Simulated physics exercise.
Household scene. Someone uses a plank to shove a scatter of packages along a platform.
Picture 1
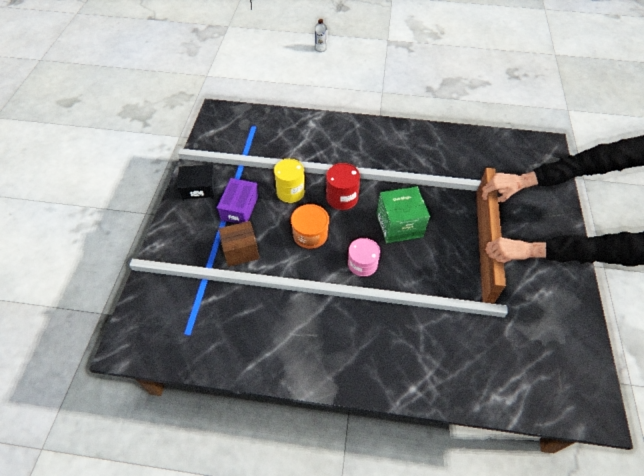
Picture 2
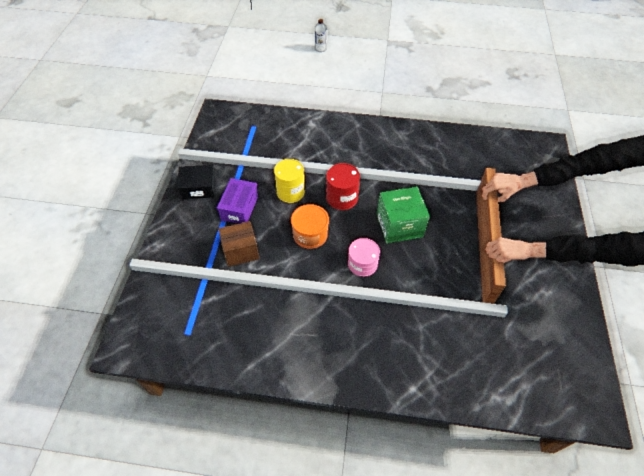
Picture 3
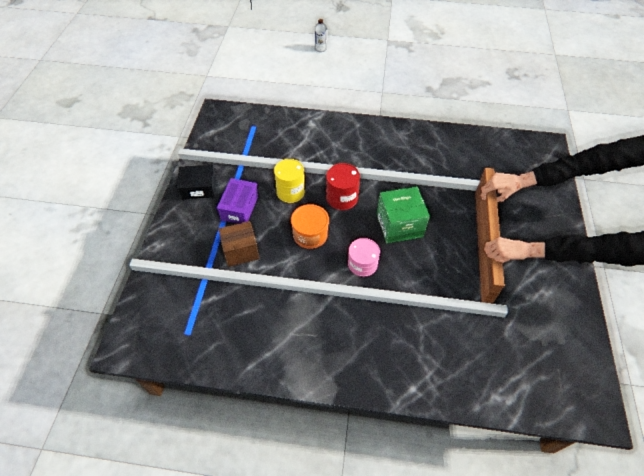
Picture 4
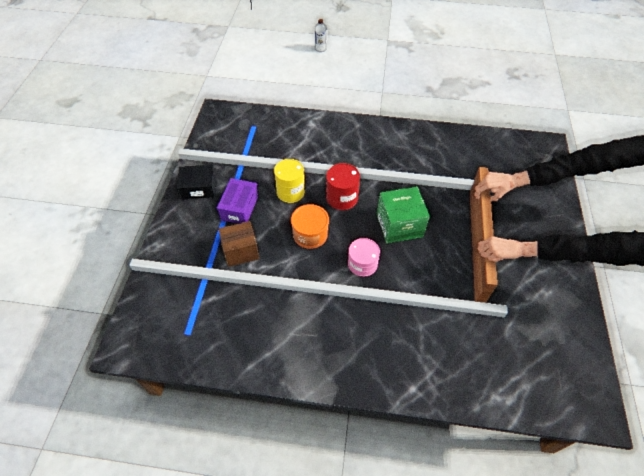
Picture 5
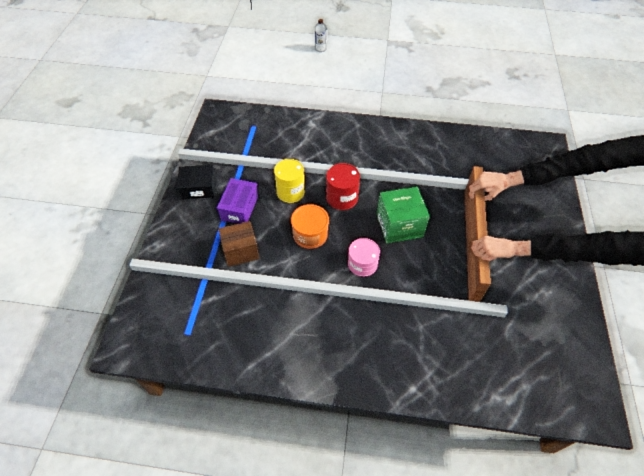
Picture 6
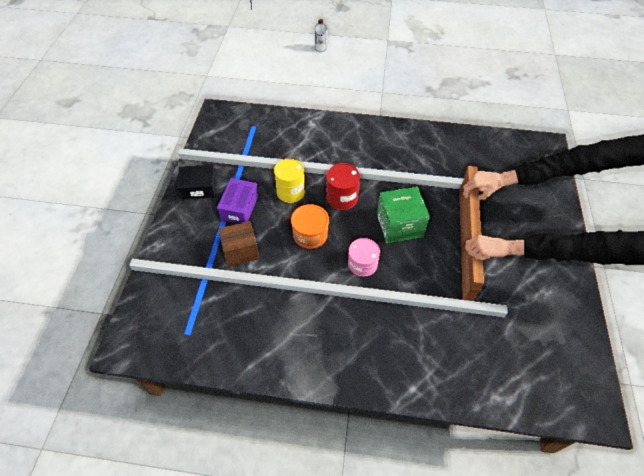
Two hands slide a wooden plank slightly left toward scattered colourful packages on a dark table.
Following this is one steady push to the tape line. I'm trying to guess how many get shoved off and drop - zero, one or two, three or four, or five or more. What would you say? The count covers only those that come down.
The count that fall off is at least one and at most two.
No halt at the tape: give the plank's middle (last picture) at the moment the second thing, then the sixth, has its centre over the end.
At (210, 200) for the second, at (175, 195) for the sixth.
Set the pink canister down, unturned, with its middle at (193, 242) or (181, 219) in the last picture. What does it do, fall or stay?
Well, it remains the first time and remains the second time.
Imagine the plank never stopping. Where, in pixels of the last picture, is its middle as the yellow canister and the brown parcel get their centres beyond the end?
When the yellow canister crosses, the middle is near (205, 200); when the brown parcel crosses, near (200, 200).
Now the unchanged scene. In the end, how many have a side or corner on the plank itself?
4 in contact.
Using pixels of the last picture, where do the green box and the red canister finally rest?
Around (209, 190) and around (221, 165).
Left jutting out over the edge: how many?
Answer: 0.
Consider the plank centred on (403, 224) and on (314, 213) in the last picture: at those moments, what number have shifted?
First 1, after that 5.
Early on, none off yet; black tote at rest near (197, 183); purple tote at rest near (239, 202); brown parcel at rest near (239, 244).
Finally, the number that fall off is one or two; lost, black tote.
